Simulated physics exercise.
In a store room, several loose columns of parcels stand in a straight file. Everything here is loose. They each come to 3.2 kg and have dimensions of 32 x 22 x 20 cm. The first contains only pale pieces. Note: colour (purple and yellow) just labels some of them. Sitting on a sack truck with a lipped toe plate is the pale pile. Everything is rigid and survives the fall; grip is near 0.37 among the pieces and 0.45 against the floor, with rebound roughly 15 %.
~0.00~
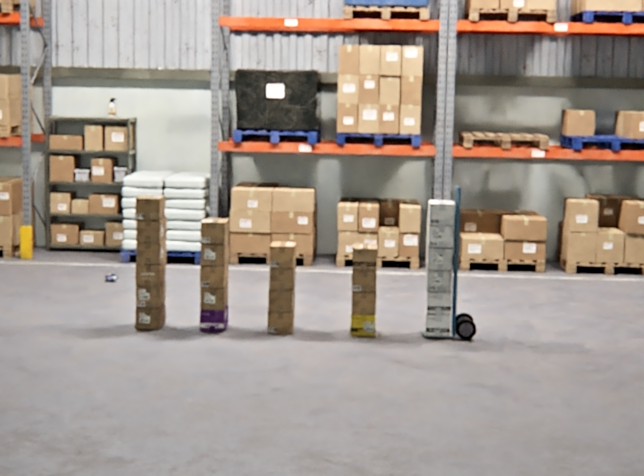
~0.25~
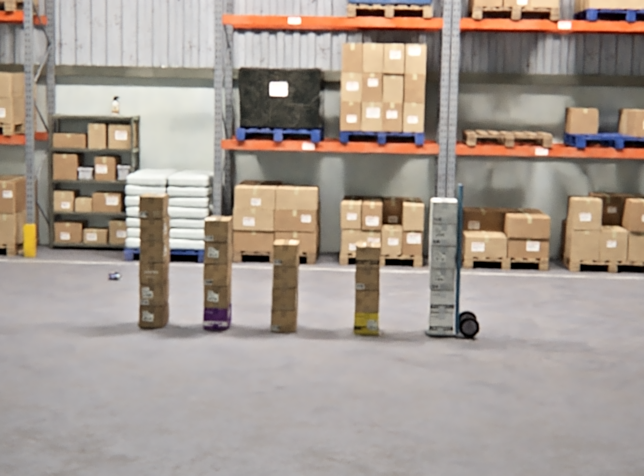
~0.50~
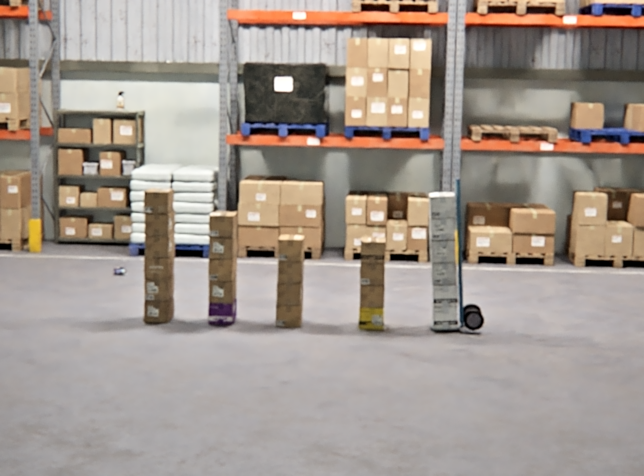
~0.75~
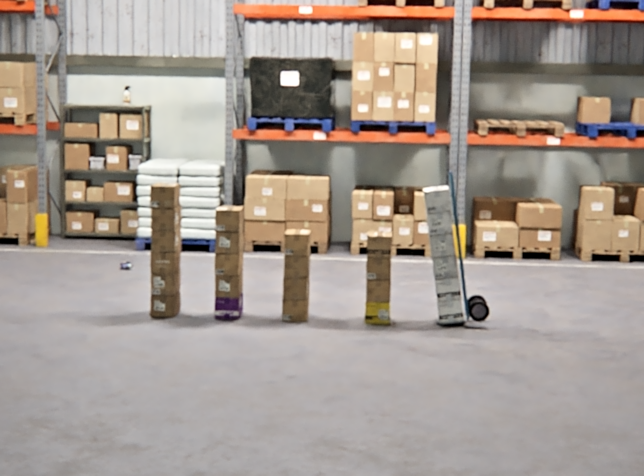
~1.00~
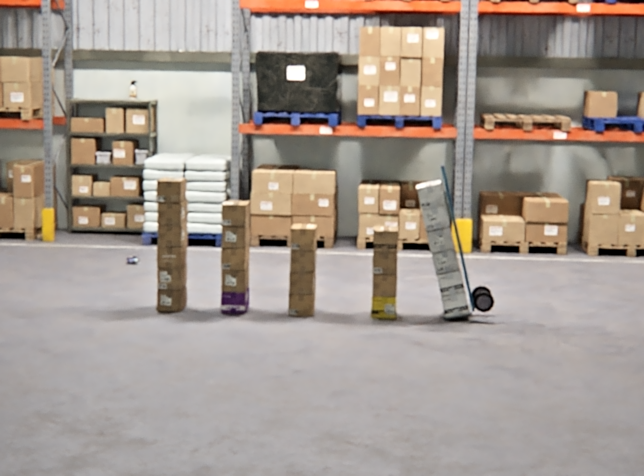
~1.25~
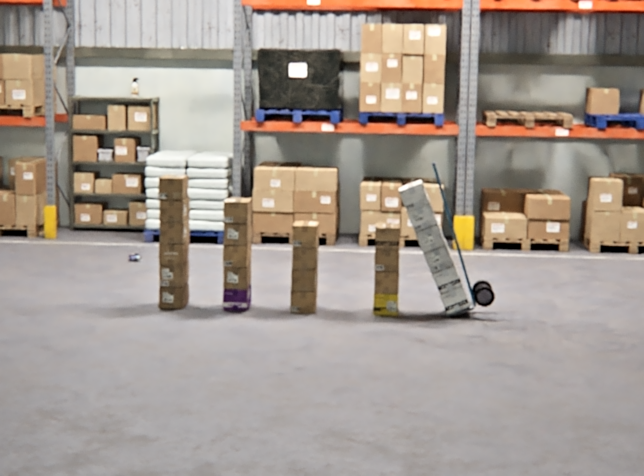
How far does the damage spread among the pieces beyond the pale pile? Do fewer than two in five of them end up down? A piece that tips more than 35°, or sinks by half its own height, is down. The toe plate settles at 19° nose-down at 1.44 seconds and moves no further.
No, more than two in five.
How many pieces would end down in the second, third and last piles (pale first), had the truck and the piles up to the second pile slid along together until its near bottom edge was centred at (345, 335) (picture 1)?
Second 4, third 4, last 6.
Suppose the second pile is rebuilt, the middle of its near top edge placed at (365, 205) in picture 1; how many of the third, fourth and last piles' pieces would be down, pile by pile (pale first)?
Result: Third pile 3, fourth pile 4, last pile 6.
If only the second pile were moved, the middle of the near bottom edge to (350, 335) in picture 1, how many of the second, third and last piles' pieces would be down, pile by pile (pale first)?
You'd end with the second pile at 4, the third at 4 and the last at 6 down.
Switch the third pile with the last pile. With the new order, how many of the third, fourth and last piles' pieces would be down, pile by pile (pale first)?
Pile by pile, you'd see third at 6, fourth at 5 and last at 4 down.
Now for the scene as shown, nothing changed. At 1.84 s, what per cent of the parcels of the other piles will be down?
0 percent by then.
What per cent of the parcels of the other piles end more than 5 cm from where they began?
Shifted fraction is 95 per cent.
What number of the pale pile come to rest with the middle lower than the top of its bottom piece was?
The total comes to 2.
After 1.84 s, 6 of the pale pile down; none of the 19 other parcels down, 5 disturbed; yellow parcel leaning 14°.
After 3.44 s, 6 of the pale pile down; 7 of the 19 other parcels down; yellow parcel leaning 48°; purple parcel leaning 5°.
After 5.52 s, 6 of the pale pile down; 18 of the 19 other parcels down; purple parcel leaning 72°; yellow parcel leaning 48°.
At rest (6.4 s), 6 of the pale pile down; 18 of the 19 other parcels down; purple parcel on its side; yellow parcel leaning 48°. That is 95 per cent. As the last picture would show them, middles, purple parcel near (214, 295), yellow parcel near (374, 296).
